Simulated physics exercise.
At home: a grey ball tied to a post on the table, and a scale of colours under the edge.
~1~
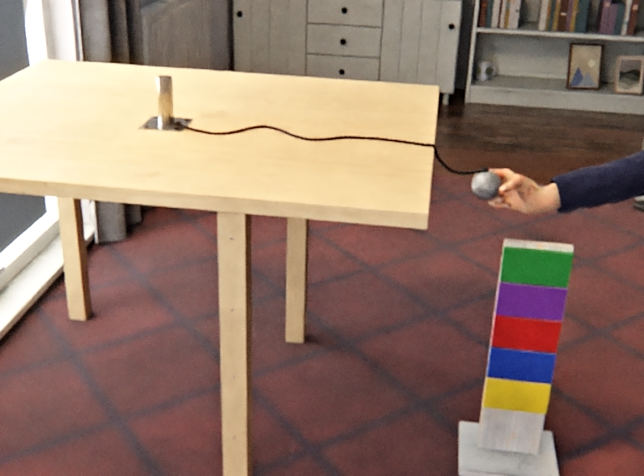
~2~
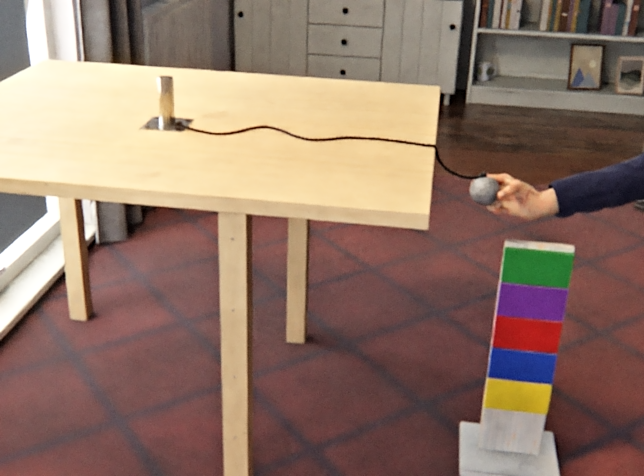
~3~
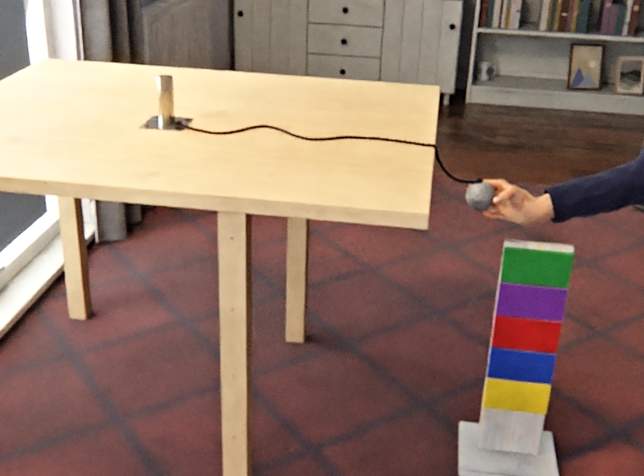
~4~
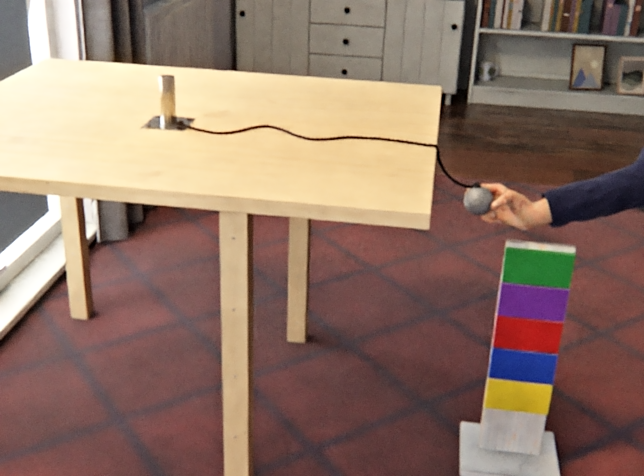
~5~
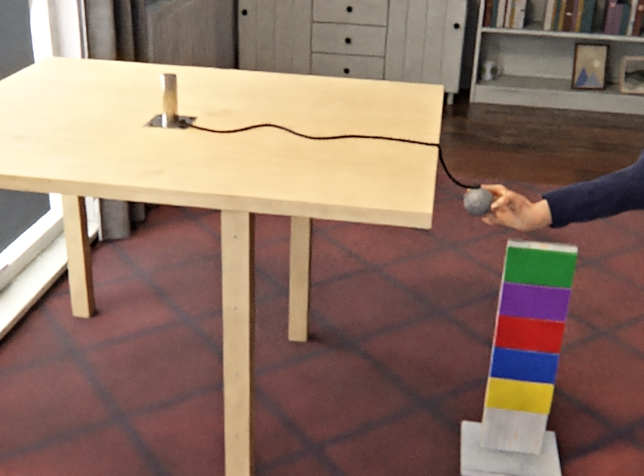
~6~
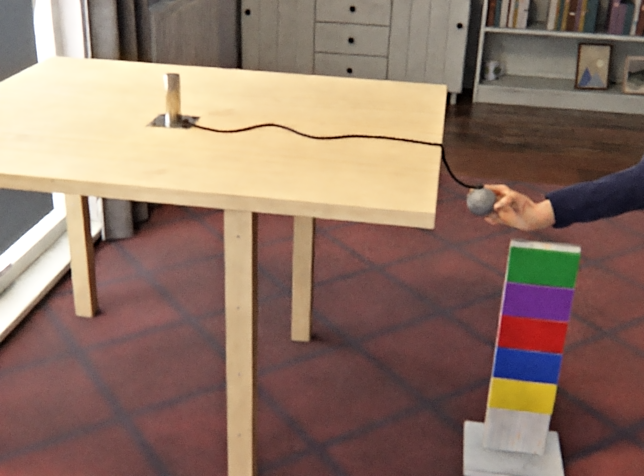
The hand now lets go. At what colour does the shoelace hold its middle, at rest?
At green.
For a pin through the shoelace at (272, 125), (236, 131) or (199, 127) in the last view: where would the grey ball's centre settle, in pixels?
In that order: (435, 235), (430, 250) and (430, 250).
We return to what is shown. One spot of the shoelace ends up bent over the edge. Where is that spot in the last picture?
At (408, 141), roughly.
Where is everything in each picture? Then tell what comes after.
The first frame shows grey ball (487, 185); green (536, 268); purple (531, 302); red (526, 335); blue (521, 366); yellow (517, 397).
The second frame shows grey ball (485, 191); shoelace through (202, 132) (255, 128) (306, 139) (365, 138) (432, 148).
The third frame shows grey ball (481, 196).
The fourth frame shows grey ball (479, 201); shoelace through (204, 131) (256, 127) (308, 139) (367, 138) (433, 148).
The fifth frame shows grey ball (479, 202).
The sixth frame shows grey ball (482, 202); shoelace through (209, 129) (261, 126) (312, 137) (372, 137) (438, 147).
A little later, ball near (457, 246); level with green.
Next, ball near (407, 245); level with green.
Later still, ball near (431, 254); level with green.
When it is over, ball near (429, 254); level with green. Its centre hangs level with the green band.
